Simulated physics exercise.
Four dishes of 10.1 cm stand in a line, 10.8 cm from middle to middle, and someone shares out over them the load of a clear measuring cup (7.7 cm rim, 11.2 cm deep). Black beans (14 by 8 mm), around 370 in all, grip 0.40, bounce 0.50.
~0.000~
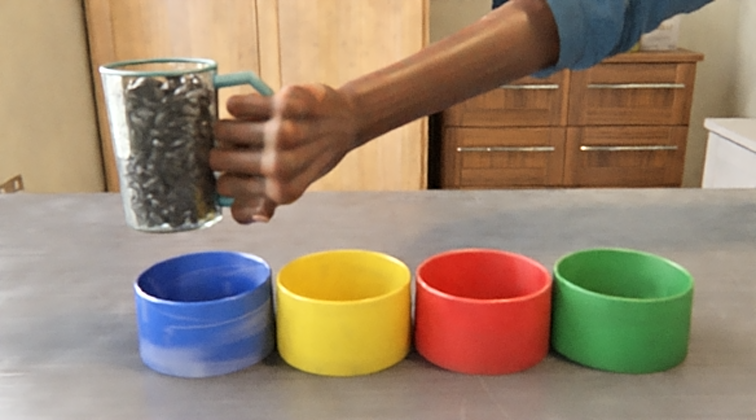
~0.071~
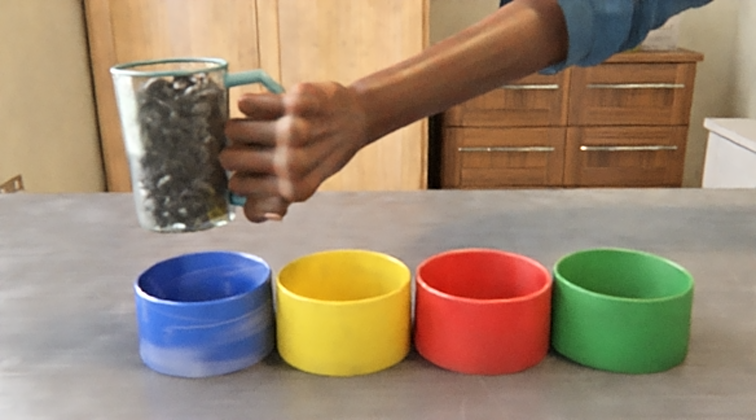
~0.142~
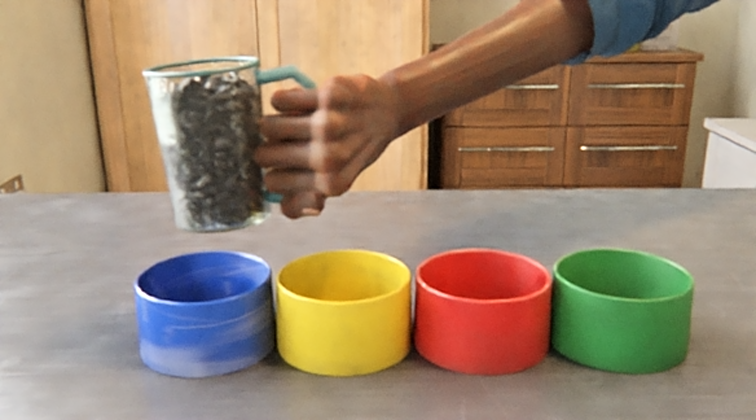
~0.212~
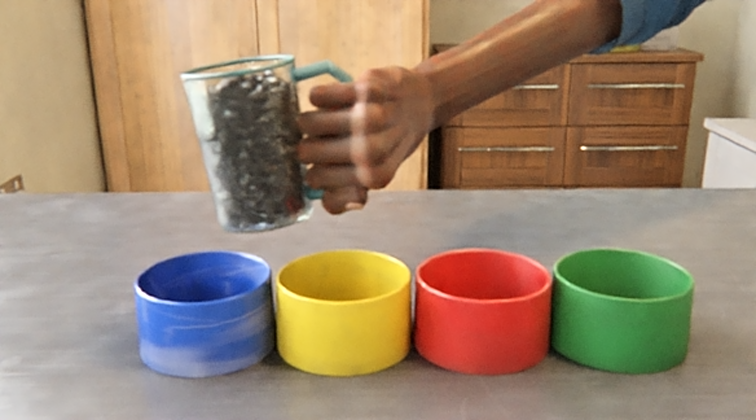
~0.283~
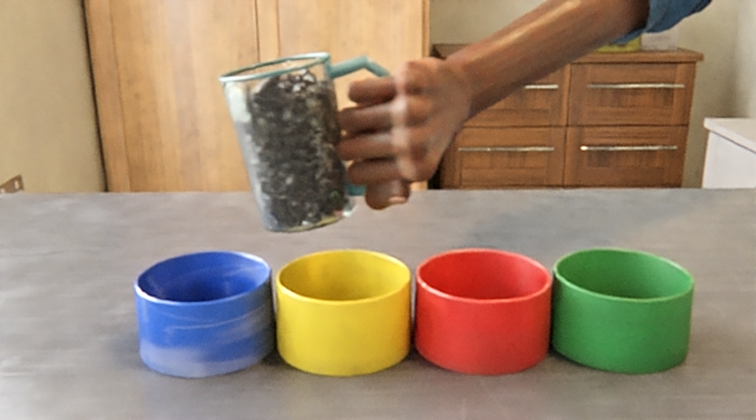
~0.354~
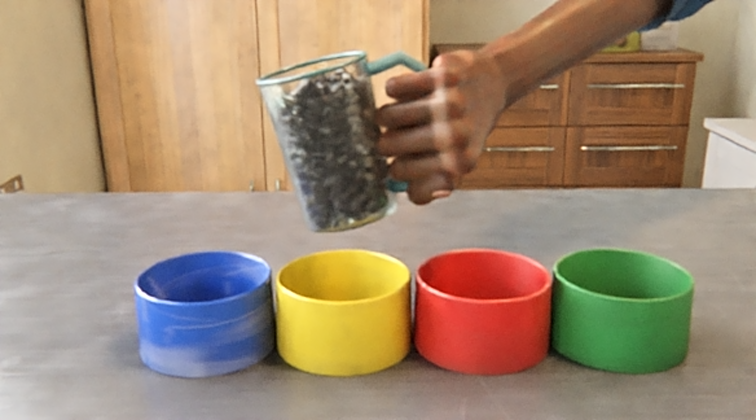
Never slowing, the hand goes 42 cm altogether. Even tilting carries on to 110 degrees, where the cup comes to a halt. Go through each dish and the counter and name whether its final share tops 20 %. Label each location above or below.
Labels - red: Below, blue: Below, green: Above, yellow: Below, counter: Below.
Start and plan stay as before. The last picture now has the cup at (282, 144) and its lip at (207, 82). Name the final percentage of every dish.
The red dish keeps 0, the blue one 0, the green one 100 and the yellow one 0.
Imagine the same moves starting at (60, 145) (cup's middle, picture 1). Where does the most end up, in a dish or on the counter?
Top spot: Red.
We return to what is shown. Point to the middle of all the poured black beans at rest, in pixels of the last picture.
Somewhere near (622, 302) in the last picture.
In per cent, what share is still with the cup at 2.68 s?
Some 45 %.
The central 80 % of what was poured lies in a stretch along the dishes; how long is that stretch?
About 6 cm.
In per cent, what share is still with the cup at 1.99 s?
100 per cent.
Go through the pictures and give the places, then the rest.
The first picture shows cup at (168, 144), tilt 0 degrees, lip at (106, 67), moved 0.0 cm; middle of the pieces at (175, 148); blue dish at (204, 276); yellow dish at (344, 275); red dish at (483, 274); green dish at (622, 273).
The second picture shows cup at (180, 144), tilt 1 degrees, lip at (117, 68), moved 0.9 cm; middle of the pieces at (187, 148).
The third picture shows cup at (214, 144), tilt 4 degrees, lip at (149, 71), moved 3.3 cm; middle of the pieces at (221, 147).
The fourth picture shows cup at (253, 144), tilt 7 degrees, lip at (185, 74), moved 6.2 cm; middle of the pieces at (260, 147).
The fifth picture shows cup at (293, 143), tilt 10 degrees, lip at (222, 77), moved 9.1 cm; middle of the pieces at (300, 146).
The sixth picture shows cup at (332, 143), tilt 13 degrees, lip at (260, 81), moved 12.0 cm; middle of the pieces at (339, 145); blue dish at (204, 276); yellow dish at (344, 275); red dish at (483, 274); green dish at (622, 273). Its pace works out near 45 degrees a second; the hand travels 41 cm a second.
After 1.33 s, tilt 58 degrees; cup holds 100 %.
After 1.99 s, tilt 88 degrees; cup holds 100 %.
After 2.68 s, tilt 110 degrees; cup holds 45 %, green 55 %.
At rest (4.2 s), red 0 %, blue 0 %, green 100 %, yellow 0 %, counter 0 %.
